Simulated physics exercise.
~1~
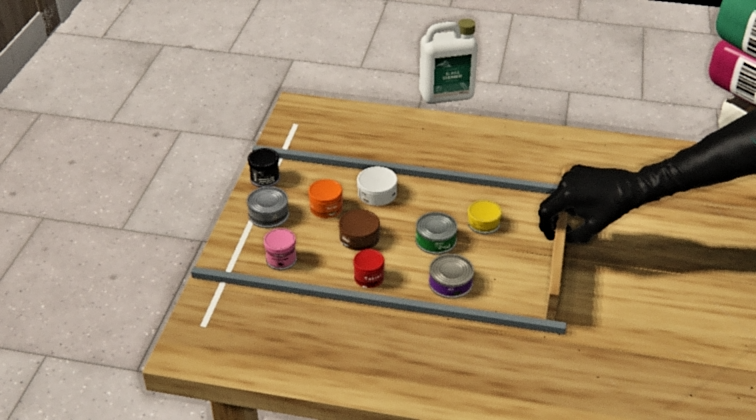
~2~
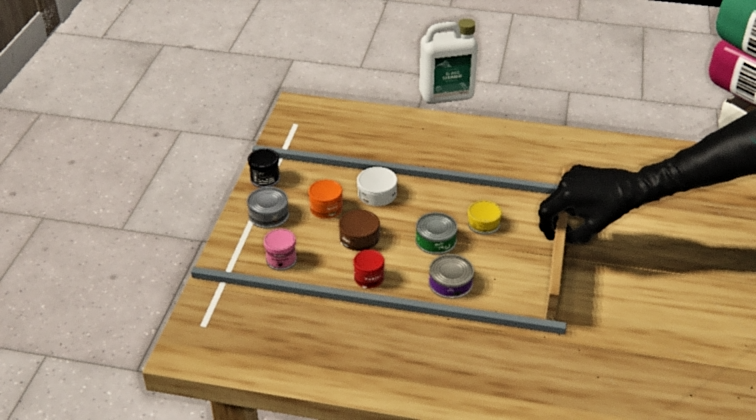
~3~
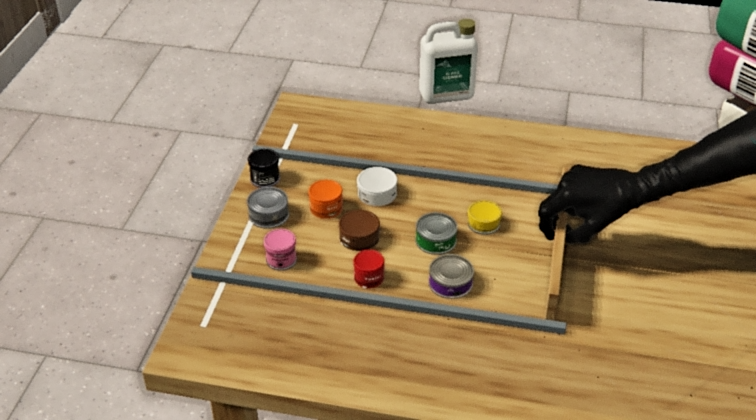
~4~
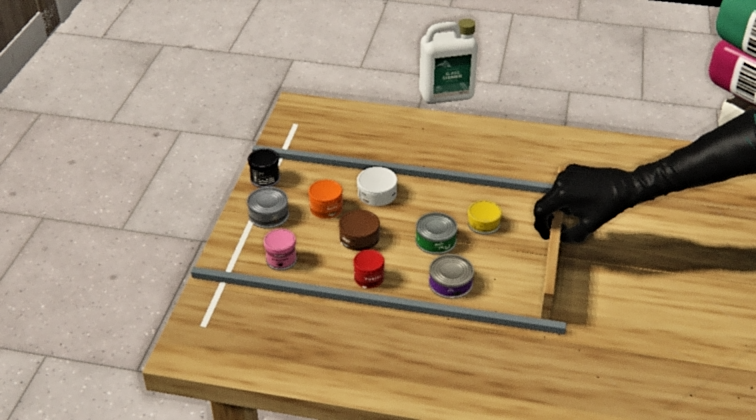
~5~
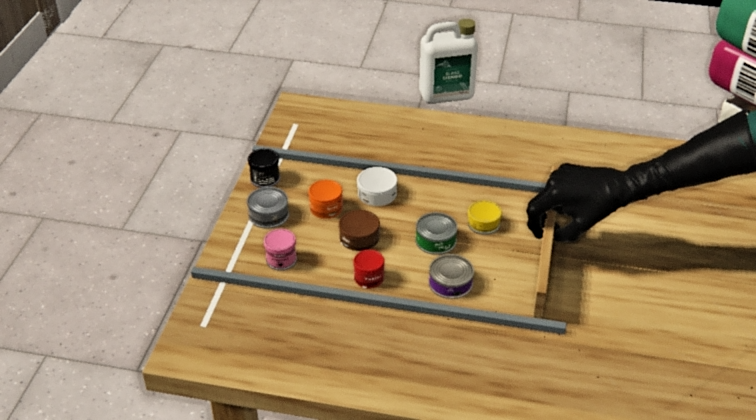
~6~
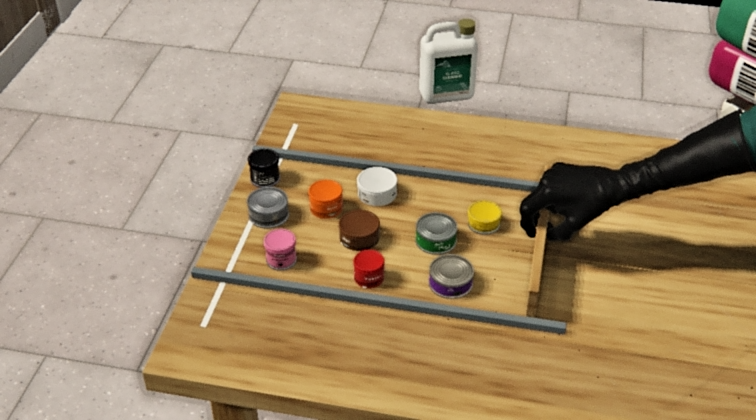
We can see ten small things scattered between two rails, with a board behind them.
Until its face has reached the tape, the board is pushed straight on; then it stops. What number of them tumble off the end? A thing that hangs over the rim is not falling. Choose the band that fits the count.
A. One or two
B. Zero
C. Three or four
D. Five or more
Five or more.
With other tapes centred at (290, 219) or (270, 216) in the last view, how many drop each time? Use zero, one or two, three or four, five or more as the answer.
The first spot gives one to two and the second gives three to four.
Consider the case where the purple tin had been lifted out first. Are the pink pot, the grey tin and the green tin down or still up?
The pink pot goes over; the grey tin drops off; the green tin stays on.
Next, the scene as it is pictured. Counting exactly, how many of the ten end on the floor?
Exactly 5.
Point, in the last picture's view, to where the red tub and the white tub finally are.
I'd put one close to (205, 255) and the other close to (256, 161).
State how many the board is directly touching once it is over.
Count recorded: 4.
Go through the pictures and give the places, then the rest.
Black pot (264, 168); grey tin (268, 207); pink pot (281, 249); board (559, 241); tape (255, 214), in the first picture.
Grey tin (268, 207); yellow pot (484, 218), in the second picture.
Pink pot (281, 250); green tin (436, 234), in the third picture.
Black pot (264, 168); board (554, 241), in the fourth picture.
Grey tin (268, 207); purple tin (451, 276), in the fifth picture.
Black pot (264, 168); grey tin (268, 207); pink pot (281, 250); board (540, 239); tape (255, 214), in the sixth picture.
Soon after, none off yet; black pot at rest near (264, 168); grey tin at rest near (268, 207); pink pot at rest near (281, 250).
In the end, the number that fall off is five or more; gone, brown tub, orange tub, pink pot, grey tin and black pot.
